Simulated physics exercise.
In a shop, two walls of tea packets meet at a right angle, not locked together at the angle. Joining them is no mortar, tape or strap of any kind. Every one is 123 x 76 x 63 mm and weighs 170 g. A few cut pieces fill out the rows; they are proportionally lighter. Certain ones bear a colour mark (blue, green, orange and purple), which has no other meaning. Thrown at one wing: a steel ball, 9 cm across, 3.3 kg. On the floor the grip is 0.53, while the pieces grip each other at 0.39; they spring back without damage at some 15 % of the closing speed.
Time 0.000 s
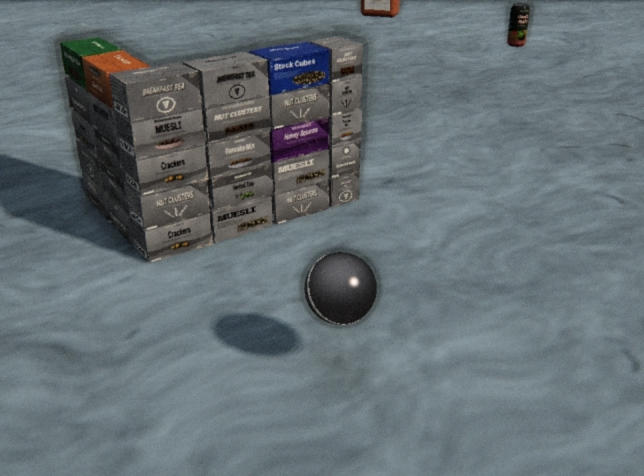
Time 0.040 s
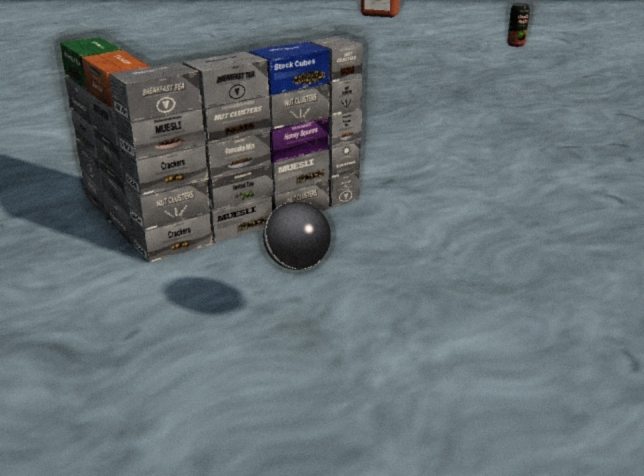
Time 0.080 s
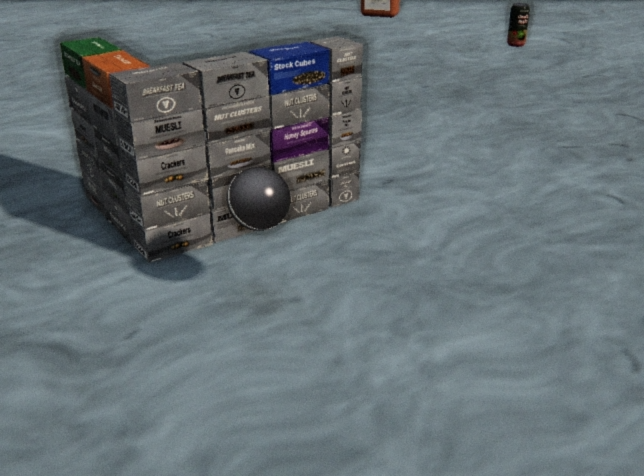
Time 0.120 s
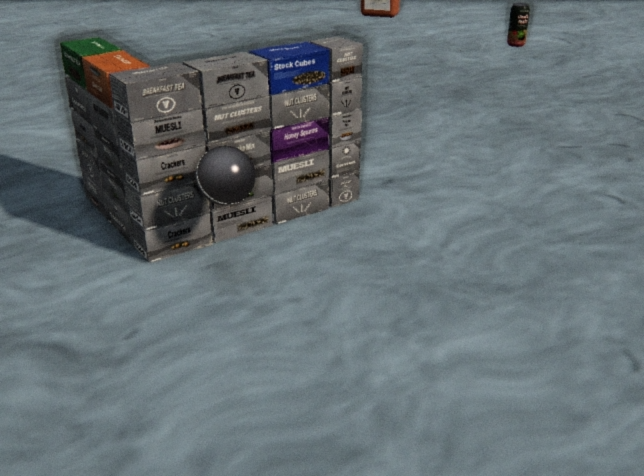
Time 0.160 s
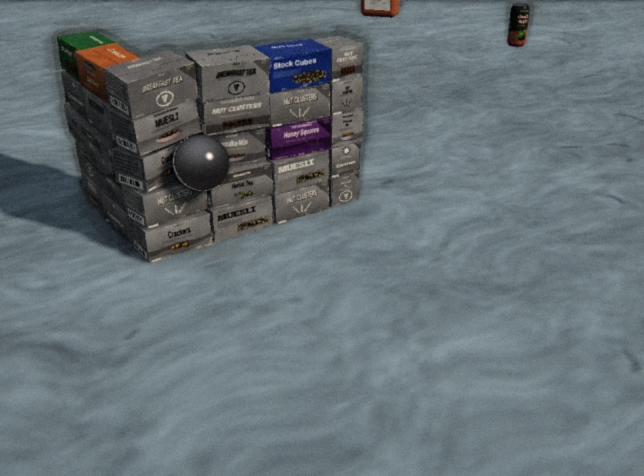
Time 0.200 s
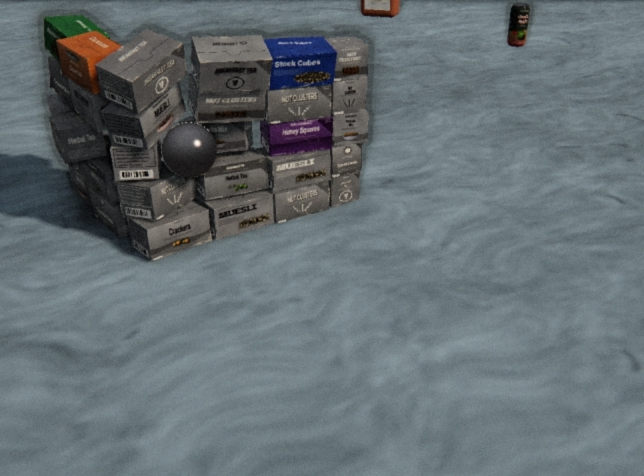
On a rippled blue-grey surface, a dark, shiny ball flies leftward toward two adjoining walls of stacked packets and strikes near their corner, shoving grey packets out of line and tilting the green and orange ones on top.
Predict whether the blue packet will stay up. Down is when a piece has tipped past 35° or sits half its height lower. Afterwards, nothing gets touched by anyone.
It will.
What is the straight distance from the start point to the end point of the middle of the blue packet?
About 3 cm.
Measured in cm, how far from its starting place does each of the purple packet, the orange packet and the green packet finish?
Purple 4 cm, orange 54 cm, green 70 cm.
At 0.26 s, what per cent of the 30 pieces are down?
15 per cent.
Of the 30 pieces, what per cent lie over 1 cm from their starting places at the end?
Shifted fraction is 80 per cent.
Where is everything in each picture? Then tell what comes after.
In the first picture (each place is the centre of the face we see best), ball (340, 288) 36 cm from contact, 2.8 m/s; blue packet (301, 72); green packet (72, 66); purple packet (302, 141); all as stacked.
In the second picture, ball (297, 236) 26 cm from contact, 2.7 m/s; blue packet (301, 72).
In the third picture, ball (259, 199) 15 cm from contact, 2.6 m/s; blue packet (301, 72).
In the fourth picture, ball (226, 176) 52 mm from contact, 2.6 m/s; blue packet (301, 72).
In the fifth picture, ball (201, 163) after contact, 1.2 m/s; blue packet (301, 71) tilted 4°; orange packet (109, 55) moved 13 mm; steepest lean 8°, the packet at (164, 91); 18 have shifted.
In the sixth picture, ball (189, 150) after contact, 1.2 m/s; blue packet (304, 71) tilted 11°; green packet (57, 45) tilted 10°; orange packet (92, 44) tilted 5°; steepest lean 22°, the packet at (161, 78); 27 have shifted.
By 0.26 s, ball still moving; 4 of the 30 packets down; blue packet moved 30 mm; green packet tilted 23°.
By 0.40 s, ball still moving; 11 of the 30 packets down; blue packet moved 38 mm; orange packet tilted 23°.
By 0.68 s, ball still moving; 14 of the 30 packets down; blue packet moved 34 mm; orange packet on its side.
When it is over (1.6 s), ball rolling away; 14 of the 30 packets down; blue packet moved 34 mm; orange packet upside down; green packet on its side. In pixels of the last frame, middles, blue packet near (305, 64).
